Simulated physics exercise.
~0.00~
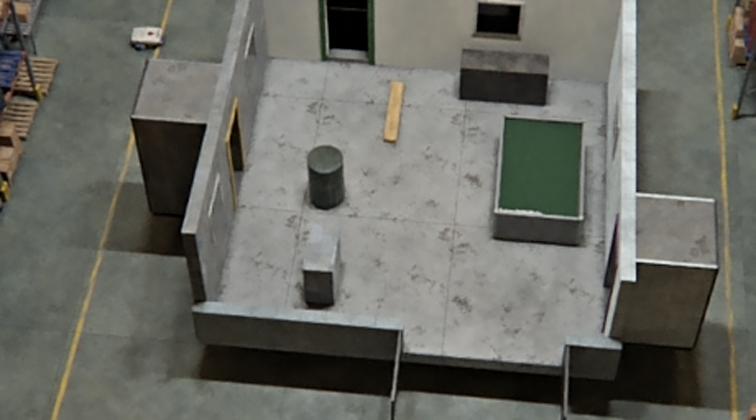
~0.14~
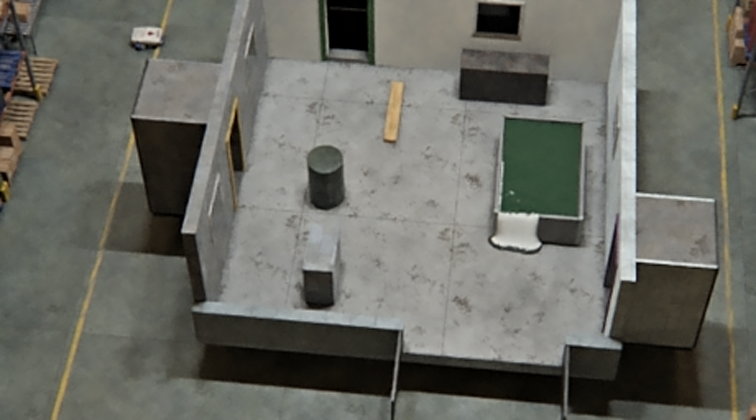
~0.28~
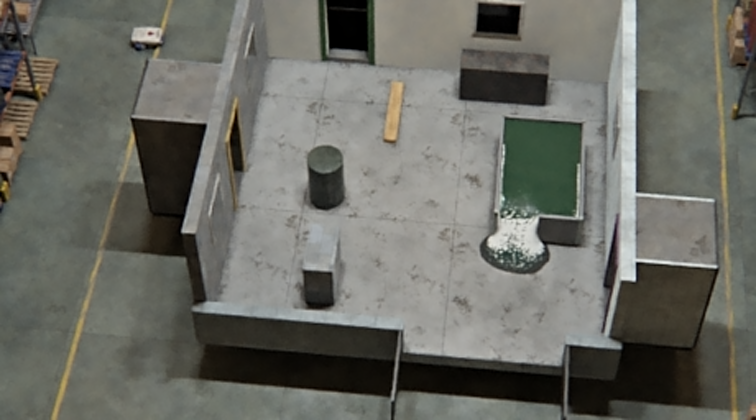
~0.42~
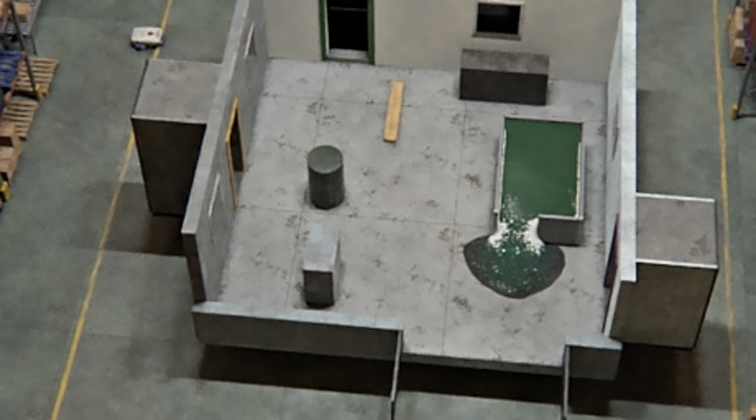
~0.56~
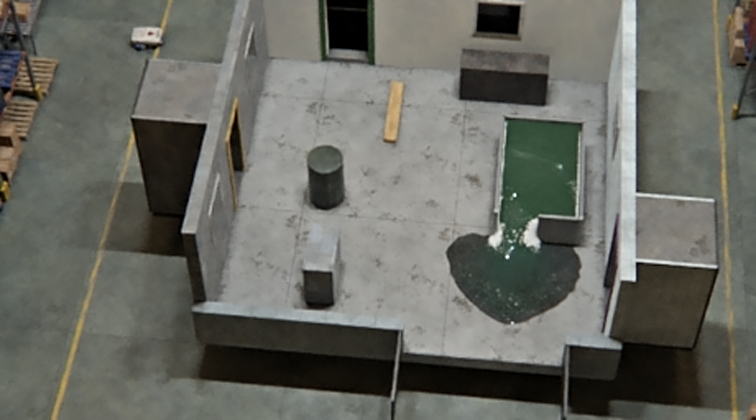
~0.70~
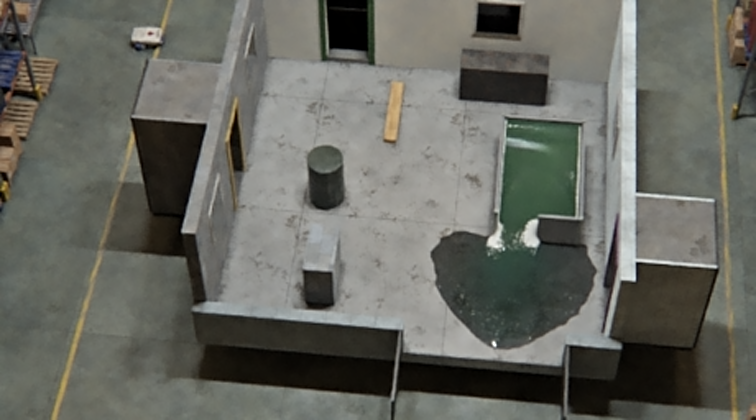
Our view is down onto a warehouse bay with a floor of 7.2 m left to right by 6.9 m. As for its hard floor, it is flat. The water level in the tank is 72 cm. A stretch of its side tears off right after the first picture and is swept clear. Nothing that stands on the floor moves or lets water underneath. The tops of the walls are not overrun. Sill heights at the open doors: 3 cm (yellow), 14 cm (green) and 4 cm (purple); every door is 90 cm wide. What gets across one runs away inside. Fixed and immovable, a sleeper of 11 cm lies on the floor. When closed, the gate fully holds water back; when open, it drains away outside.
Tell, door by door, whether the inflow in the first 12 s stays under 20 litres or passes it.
Door by door: The yellow door inflow stays under; the green door inflow stays under; the purple door inflow passes it.
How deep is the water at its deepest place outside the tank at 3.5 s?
Around 20 centimetres.
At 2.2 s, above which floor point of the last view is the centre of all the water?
Close to (523, 225) in the last picture.
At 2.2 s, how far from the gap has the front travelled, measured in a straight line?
Around 4.8 metres.
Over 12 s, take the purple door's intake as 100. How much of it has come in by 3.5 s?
It comes to about 50 per cent.
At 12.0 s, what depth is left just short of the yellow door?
1.5 cm or so.
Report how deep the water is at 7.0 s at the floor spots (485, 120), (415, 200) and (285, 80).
First spot near 0 cm, second near 0 cm, third near 0 cm.
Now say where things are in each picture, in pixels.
The first frame shows still water, 72 cm deep, in the tank at (541, 168).
In the second frame, water pours out at (516, 230) and has run 0.5 m, to (538, 247); deepest outside 24 cm, 72 cm at the tank's back.
In the third frame, the front is at (537, 267), 0.8 m from the gap at (516, 231); 0.7 m2 of floor is under water; 72 cm left at the back of the tank.
In the fourth frame, water pours out at (516, 231) and has run 1.3 m, to (523, 295); deepest outside 36 cm, 72 cm at the tank's back.
In the fifth frame, water pours out at (516, 231) and has run 1.9 m, to (505, 320); deepest outside 38 cm, 72 cm at the tank's back.
In the sixth frame, the front is at (493, 343), 2.5 m from the gap at (516, 231); 4.8 m2 of floor is under water; 68 cm left at the back of the tank.
After 1.4 s water covers 20 % of the floor and is deepest (33 cm) near (510, 247); yellow door not reached, green door not reached, purple door 6 cm at the sill, 0 L in.
After 2.2 s water covers 25 % of the floor and is deepest (28 cm) near (510, 247); yellow door not reached, green door not reached, purple door 6 cm at the sill, 3 L in.
After 3.5 s water covers 30 % of the floor and is deepest (20 cm) near (510, 247); yellow door not reached, green door not reached, purple door 8 cm at the sill, 20 L in.
After 7.0 s water covers 45 % of the floor and is deepest (12 cm) near (510, 247); yellow door 2 cm at the sill, 0 L in, green door not reached, purple door 4 cm at the sill, 38 L in.
After 12.0 s water covers 60 % of the floor and is deepest (6 cm) near (510, 247); yellow door 1 cm at the sill, 0 L in, green door not reached, purple door 3 cm at the sill, 38 L in.
